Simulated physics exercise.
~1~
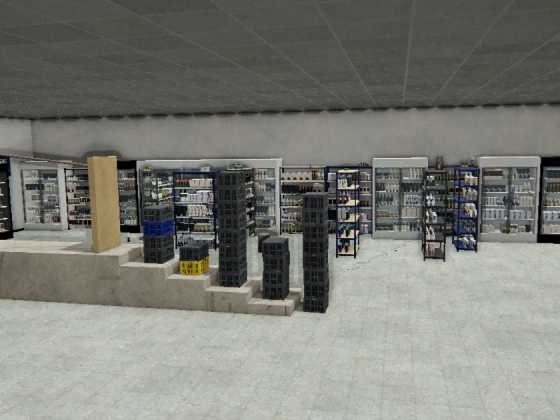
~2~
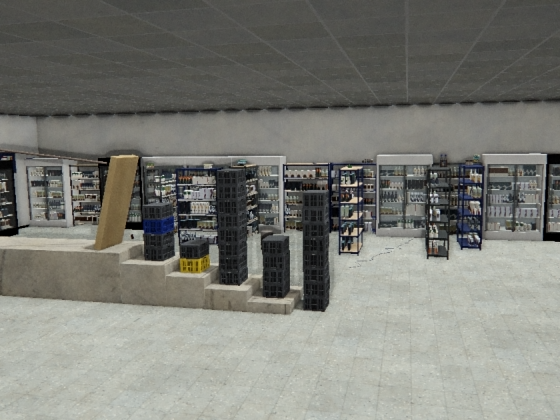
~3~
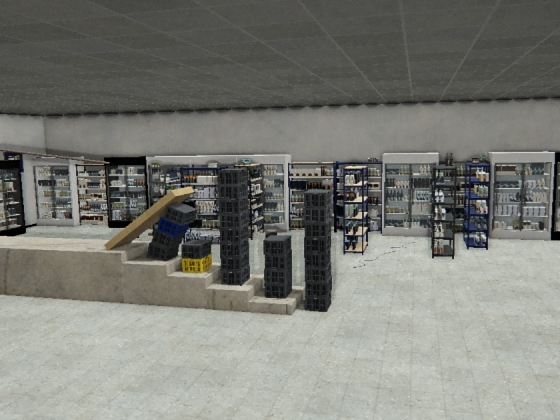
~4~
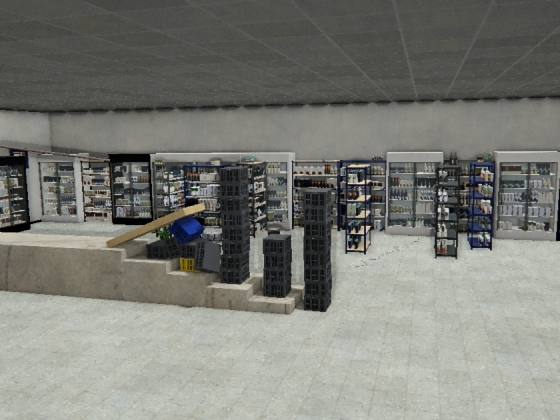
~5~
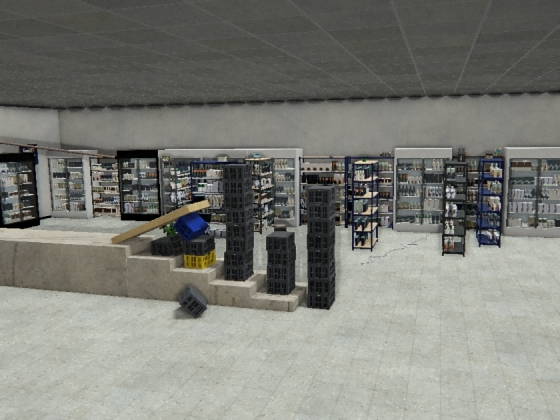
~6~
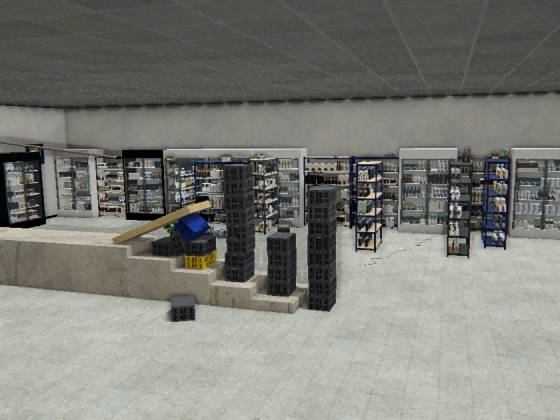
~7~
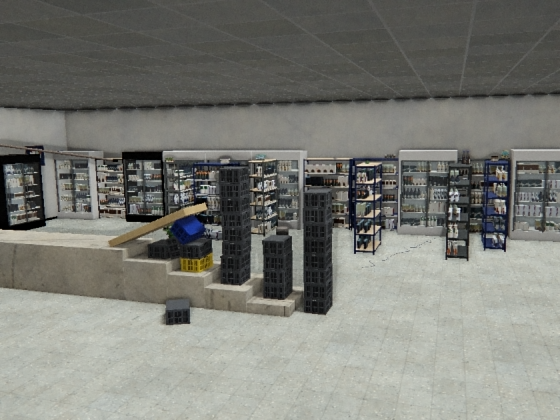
A tall wooden board tipped to the right onto the first stack of crates on some steps, knocking the blue crate askew and sending a dark one tumbling to the floor in front, while the yellow crate and the taller stacks stayed standing.
